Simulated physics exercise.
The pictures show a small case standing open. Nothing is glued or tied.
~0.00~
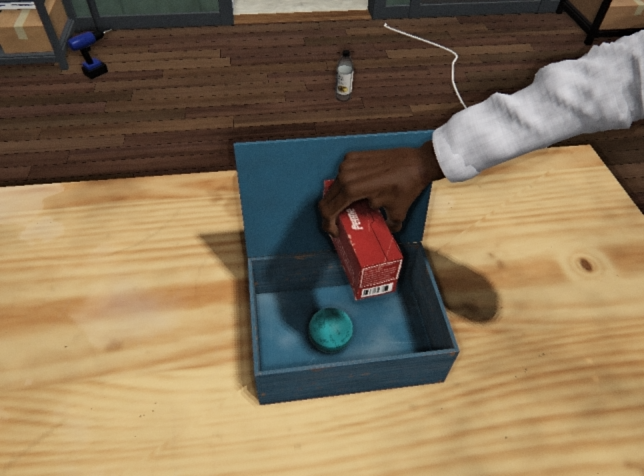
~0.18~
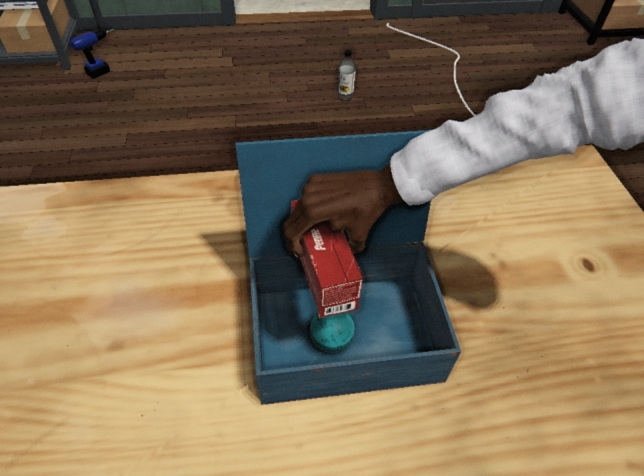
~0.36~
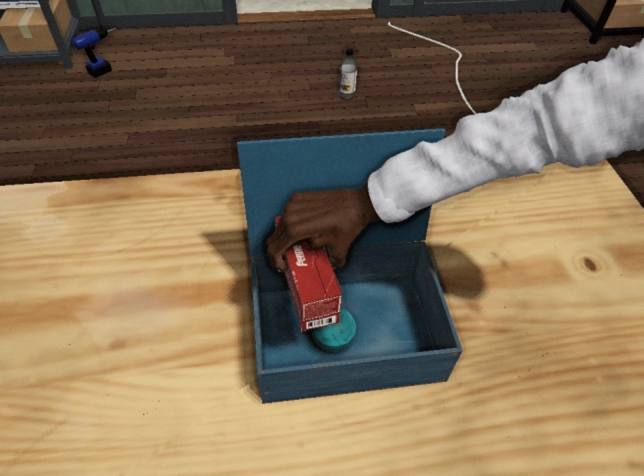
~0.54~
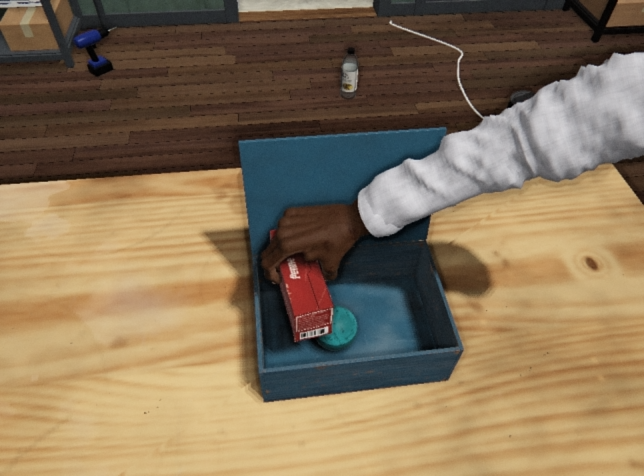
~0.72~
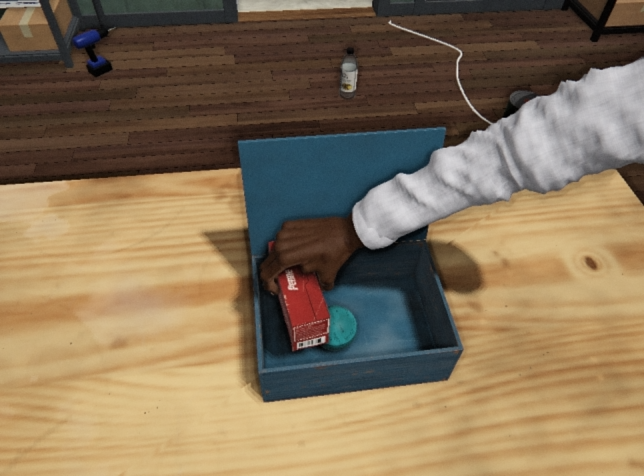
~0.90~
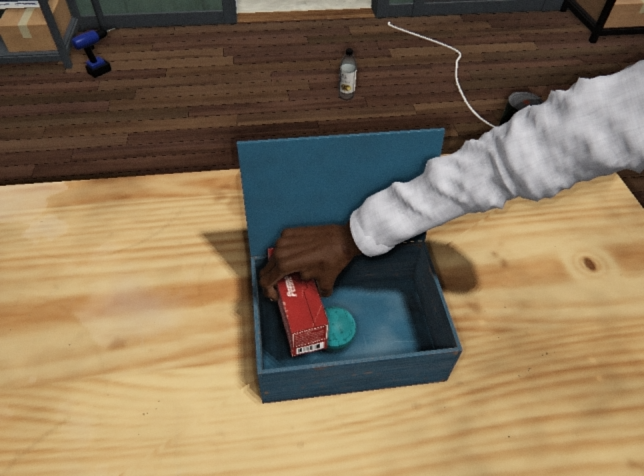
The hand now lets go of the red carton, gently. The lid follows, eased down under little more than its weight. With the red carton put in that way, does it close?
In the end the lid sits on the rim.
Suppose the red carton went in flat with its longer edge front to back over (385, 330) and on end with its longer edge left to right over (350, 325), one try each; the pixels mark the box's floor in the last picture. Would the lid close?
In the first case it sits on the rim; in the second case it closes.
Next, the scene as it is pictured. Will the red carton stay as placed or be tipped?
The red carton tips.
After 1.30 s, red carton on its side near (292, 336); turquoise ball rolled a little.
After 2.30 s, lid 73° above the rim; red carton on its side near (292, 337); turquoise ball rolled about its own width.
After 2.60 s, lid 48° above the rim; red carton on its side near (292, 337); turquoise ball rolled about its own width.
After 2.90 s, lid 13° above the rim; red carton on its side near (292, 337); turquoise ball rolled about its own width.
At rest (3.5 s), lid shut; tipped over in the box, red carton; moved from the start, turquoise ball. Seen from the same camera at the end, red carton near (292, 337).
